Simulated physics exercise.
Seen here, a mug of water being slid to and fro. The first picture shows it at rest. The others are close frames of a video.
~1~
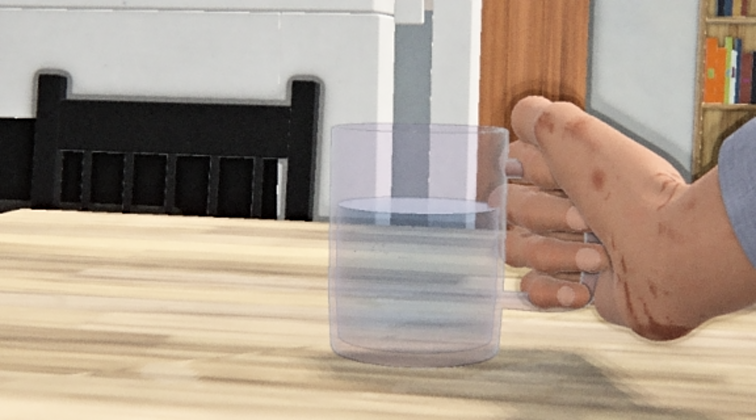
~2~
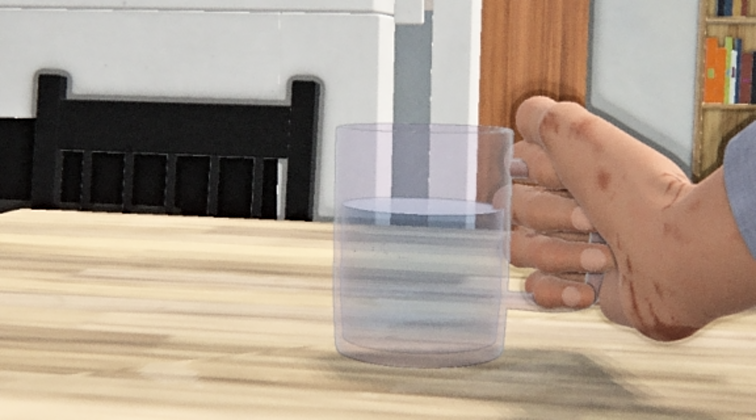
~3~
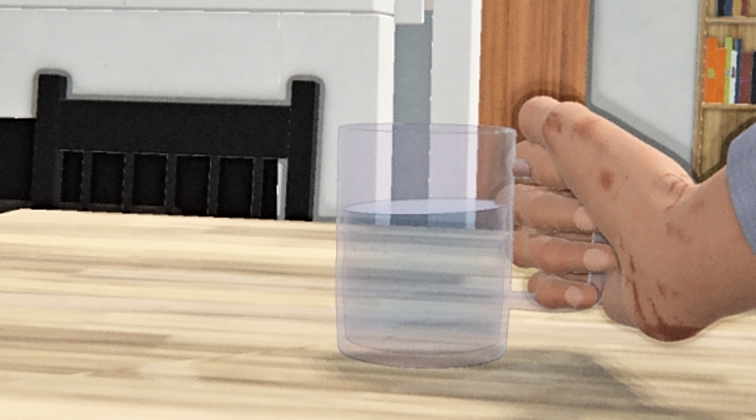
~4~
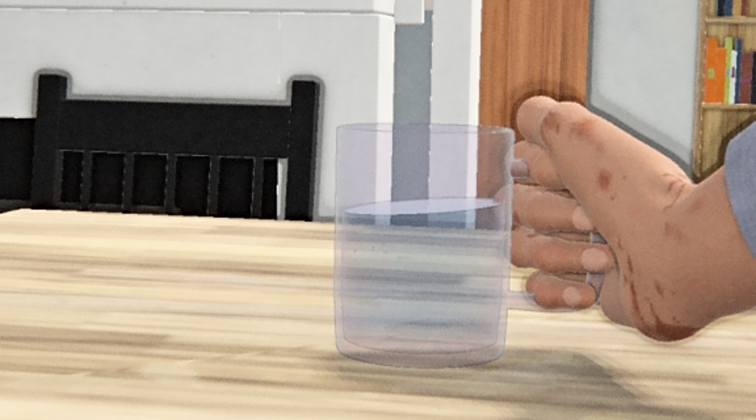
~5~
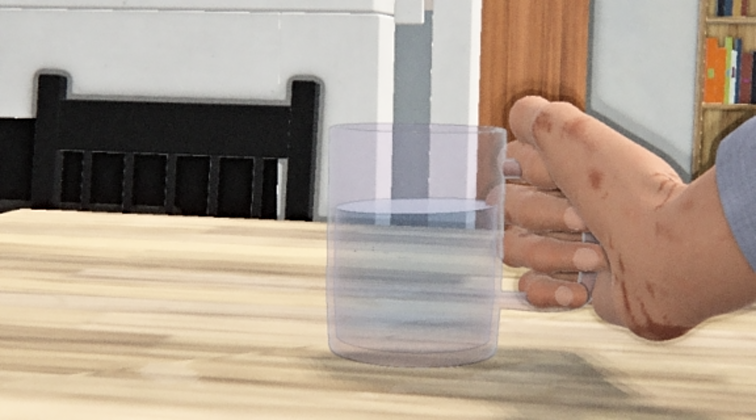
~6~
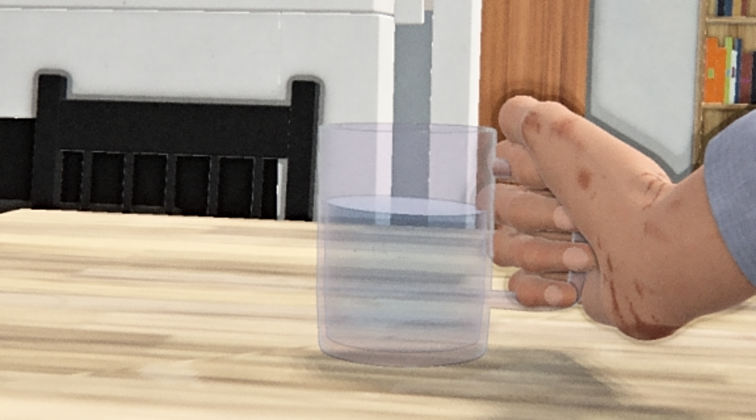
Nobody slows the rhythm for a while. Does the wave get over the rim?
At that beat the mug keeps it all in.
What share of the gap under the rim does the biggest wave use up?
Near 20 in a hundred.
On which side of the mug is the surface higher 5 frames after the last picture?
Higher on the right.
A moment on, the highest wave so far stays far below the rim.
When it is over, the highest wave so far stays far below the rim; nothing has left it.
